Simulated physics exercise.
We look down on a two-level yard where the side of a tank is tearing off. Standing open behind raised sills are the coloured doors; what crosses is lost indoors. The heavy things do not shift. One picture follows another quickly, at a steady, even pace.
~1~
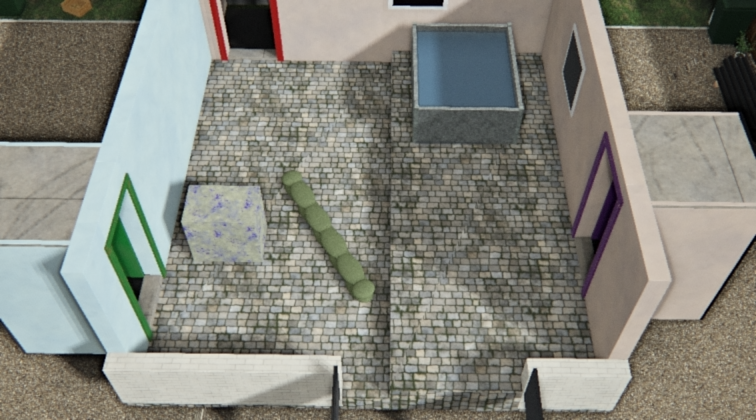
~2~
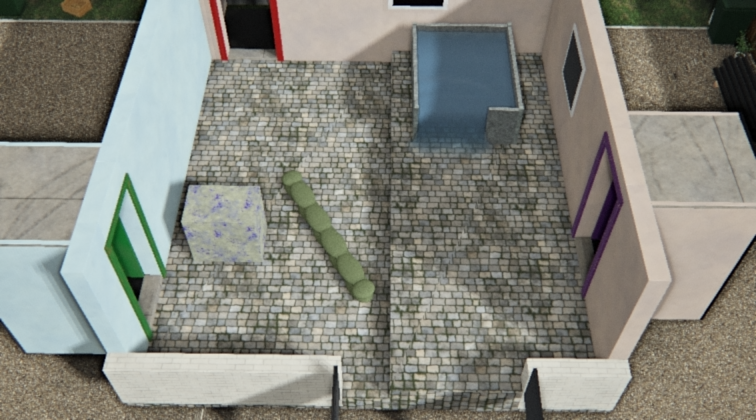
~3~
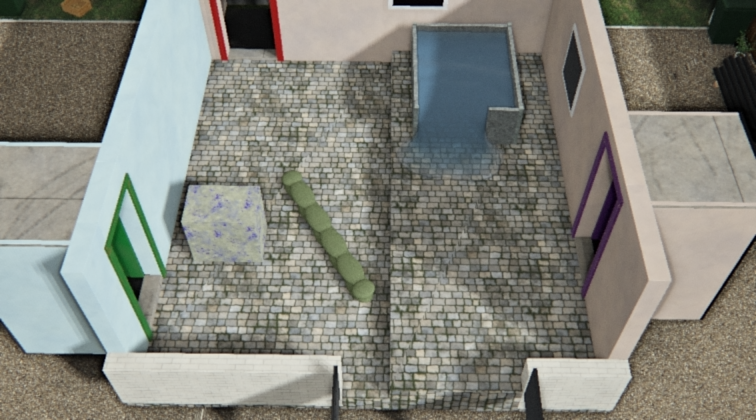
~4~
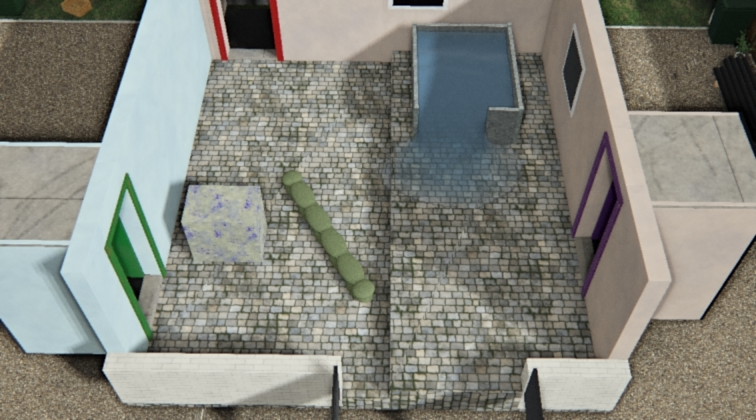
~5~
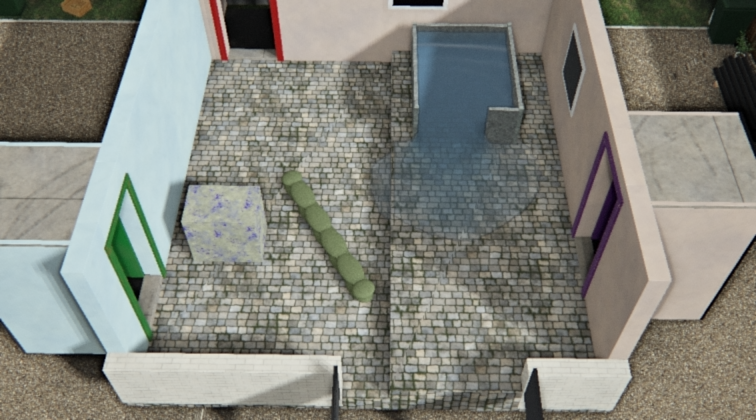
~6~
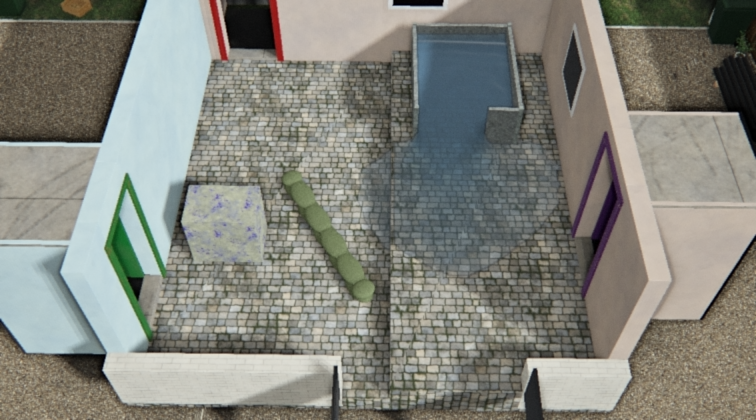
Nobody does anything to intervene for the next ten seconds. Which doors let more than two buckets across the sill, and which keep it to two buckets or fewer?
Most likely the green door will not exceed two buckets; most likely the red door will not exceed two buckets; most likely the purple door will exceed two buckets.
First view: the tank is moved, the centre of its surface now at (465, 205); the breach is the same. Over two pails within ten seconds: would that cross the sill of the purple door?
The purple door falls short.
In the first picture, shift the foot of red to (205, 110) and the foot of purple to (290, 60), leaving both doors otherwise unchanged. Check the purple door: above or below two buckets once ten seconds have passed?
For the purple door, the answer is that it stays on the safe side.
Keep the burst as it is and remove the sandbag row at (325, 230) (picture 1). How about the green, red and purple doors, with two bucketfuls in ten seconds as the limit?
Going through them: Green doesn't reach it, red doesn't reach it, purple overshoots.
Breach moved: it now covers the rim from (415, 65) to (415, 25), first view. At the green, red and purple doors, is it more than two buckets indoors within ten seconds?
The green falls short, the red exceeds it, and the purple falls short.
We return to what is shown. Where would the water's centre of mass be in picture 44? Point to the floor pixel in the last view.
I'd point to (416, 202).
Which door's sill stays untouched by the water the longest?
The red one.
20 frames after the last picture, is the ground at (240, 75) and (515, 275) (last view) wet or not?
The first spot not yet wet, the second inundated.
A moment on, water covers 35 % of the floor; the green door not reached, the red door not reached, the purple door wet at the sill, nothing in.
Next, water covers 40 % of the floor; the green door not reached, the red door not reached, the purple door under two buckets in.
Then, water covers 50 % of the floor; the green door not reached, the red door not reached, the purple door over two buckets in.
Later, water covers 70 % of the floor; the green door wet at the sill, nothing in, the red door wet at the sill, nothing in, the purple door over two buckets in.
In the end, water covers 85 % of the floor; the green door wet at the sill, nothing in, the red door wet at the sill, nothing in, the purple door over two buckets in.
